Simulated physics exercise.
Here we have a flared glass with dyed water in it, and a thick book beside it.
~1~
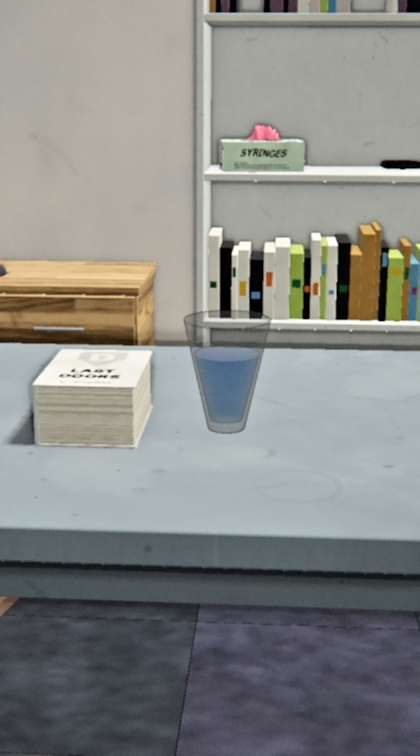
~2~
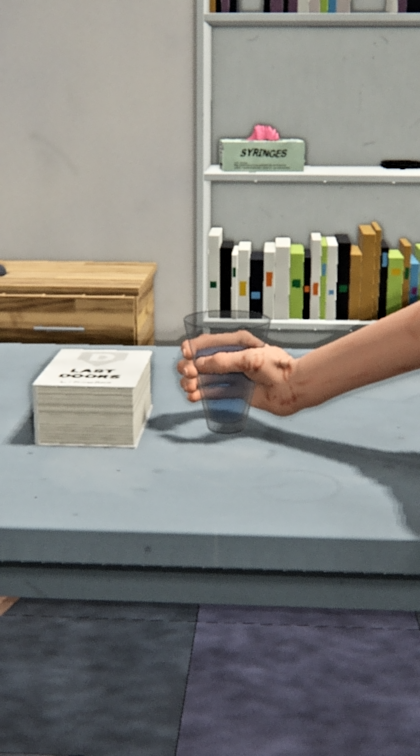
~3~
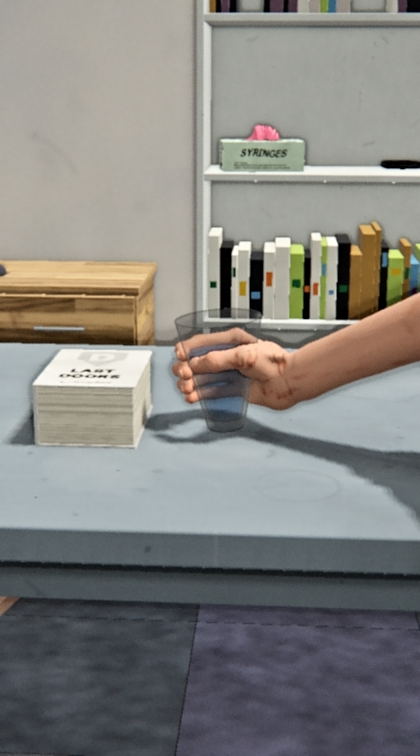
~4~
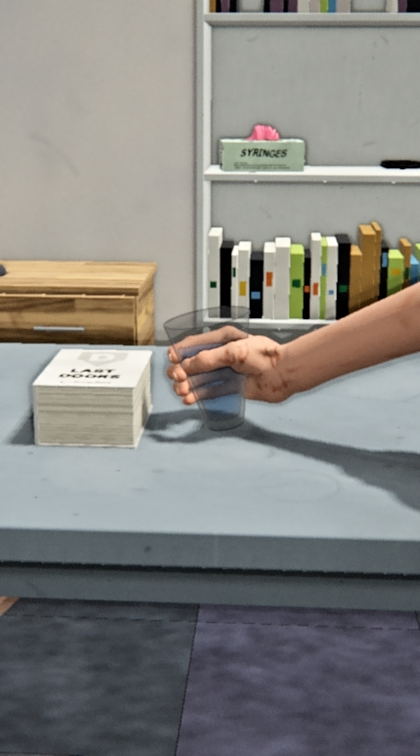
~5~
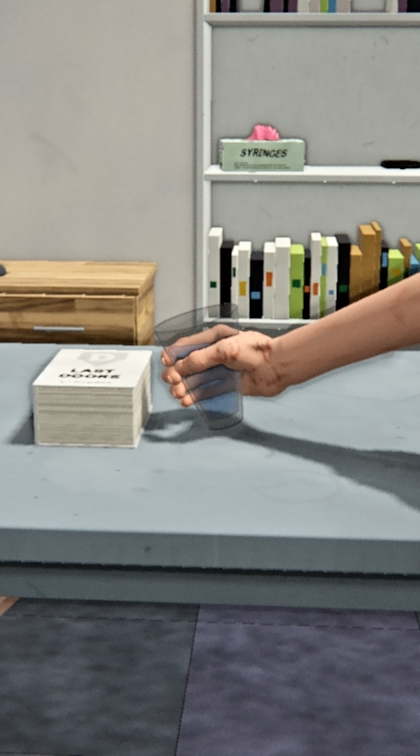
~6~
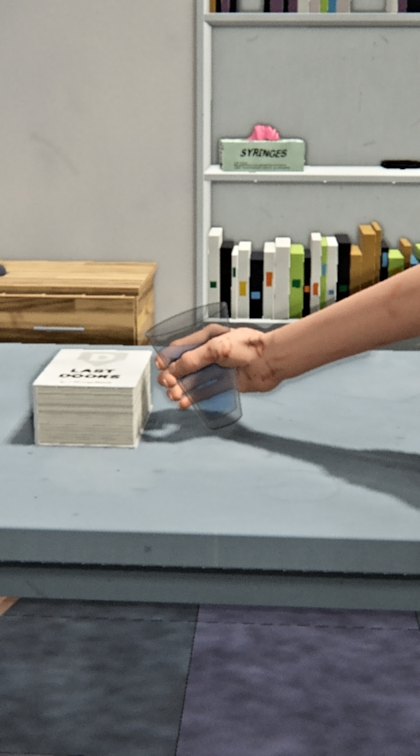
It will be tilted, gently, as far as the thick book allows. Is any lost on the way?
As it turns out, it stays dry outside.
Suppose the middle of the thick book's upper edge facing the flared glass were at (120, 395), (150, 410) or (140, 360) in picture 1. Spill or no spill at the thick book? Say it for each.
In that order: Slops over, leaks, loses none.
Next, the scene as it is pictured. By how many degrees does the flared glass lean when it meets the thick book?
About 35°.
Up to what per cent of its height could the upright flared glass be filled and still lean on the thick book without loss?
Near 75 in a hundred.
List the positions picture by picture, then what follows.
It stands upright; flared glass (227, 369) about two thirds full, in the first picture.
A hand takes hold; flared glass about two thirds full, surface at (227, 354); thick book (97, 396), in the second picture.
Tipping on its foot; flared glass (222, 368) about two thirds full, in the third picture.
The top moves towards the thick book; flared glass about two thirds full, surface at (212, 351); thick book (97, 396), in the fourth picture.
On the way over; flared glass (209, 366) about two thirds full, in the fifth picture.
It is leaning; flared glass (203, 366) tipped 20°; thick book (97, 396), in the sixth picture.
Shortly, the flared glass leans by about 25°; none is lost.
Then, the flared glass leans by about 30°; none is lost.
At the finish, the flared glass leans by about 35°, against the thick book; none is lost.
